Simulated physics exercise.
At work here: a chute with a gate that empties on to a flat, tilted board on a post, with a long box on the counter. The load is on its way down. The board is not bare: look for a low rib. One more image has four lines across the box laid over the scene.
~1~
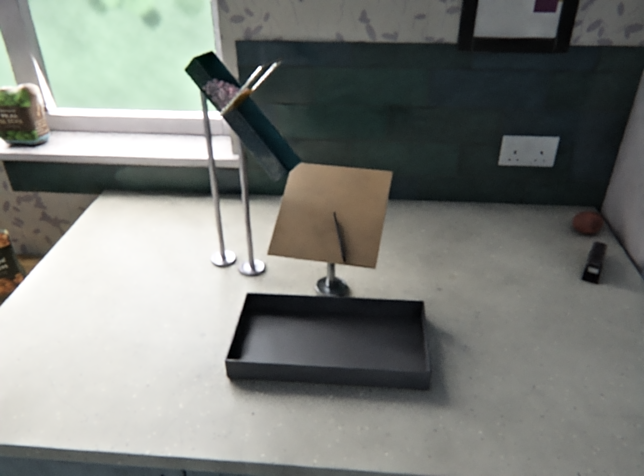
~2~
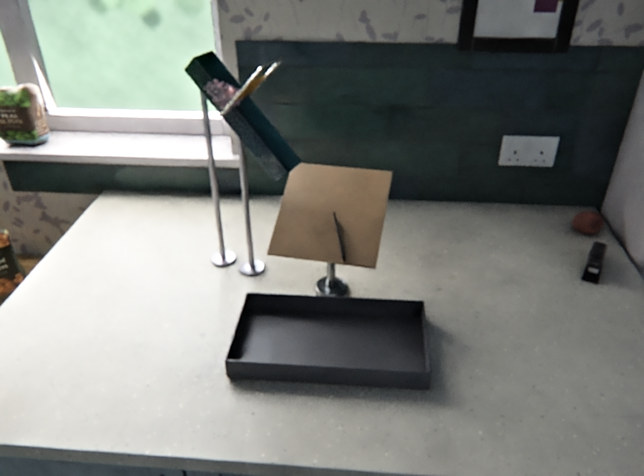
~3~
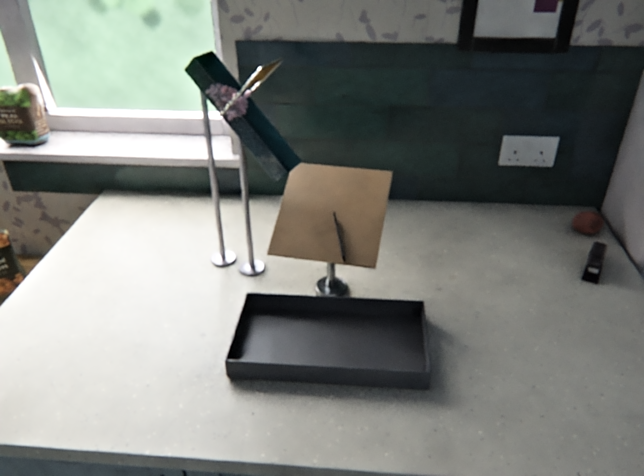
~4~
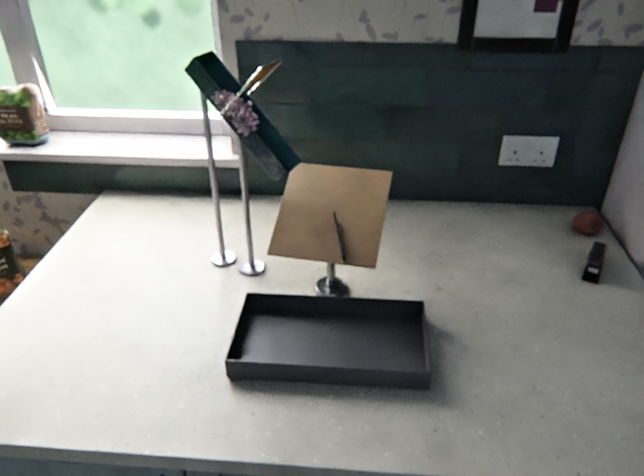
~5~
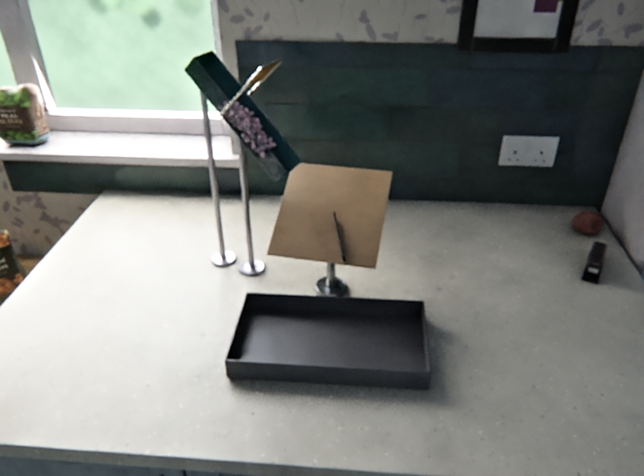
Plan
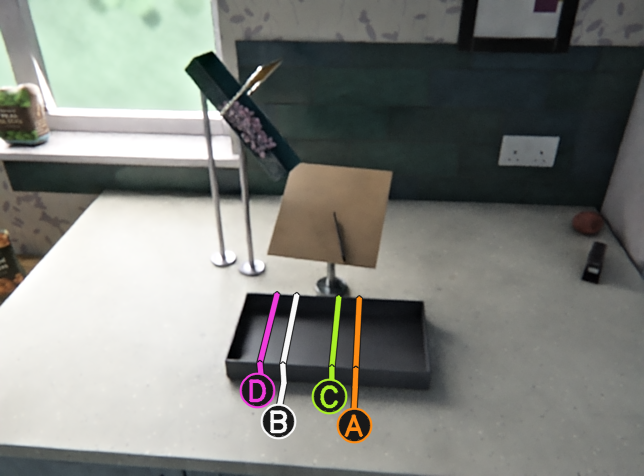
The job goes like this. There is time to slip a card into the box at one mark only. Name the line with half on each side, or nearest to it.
Use line C.
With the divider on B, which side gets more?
More lands on the right.
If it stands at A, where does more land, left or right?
More lands on the left.
On the marked copy, line A crosses the front rim at (355, 368); line B crosses the front rim at (282, 363); line C crosses the front rim at (331, 366); line D crosses the front rim at (260, 362).
If A is chosen, of what is caught, the larger part on the left of the divider, about a tenth on the right.
If B is chosen, of what is caught, about a tenth on the left of the divider, almost all on the right.
If C is chosen, of what is caught, roughly two thirds on the left of the divider, roughly a third on the right.
If D is chosen, of what is caught, just a few on the left of the divider, almost all on the right.
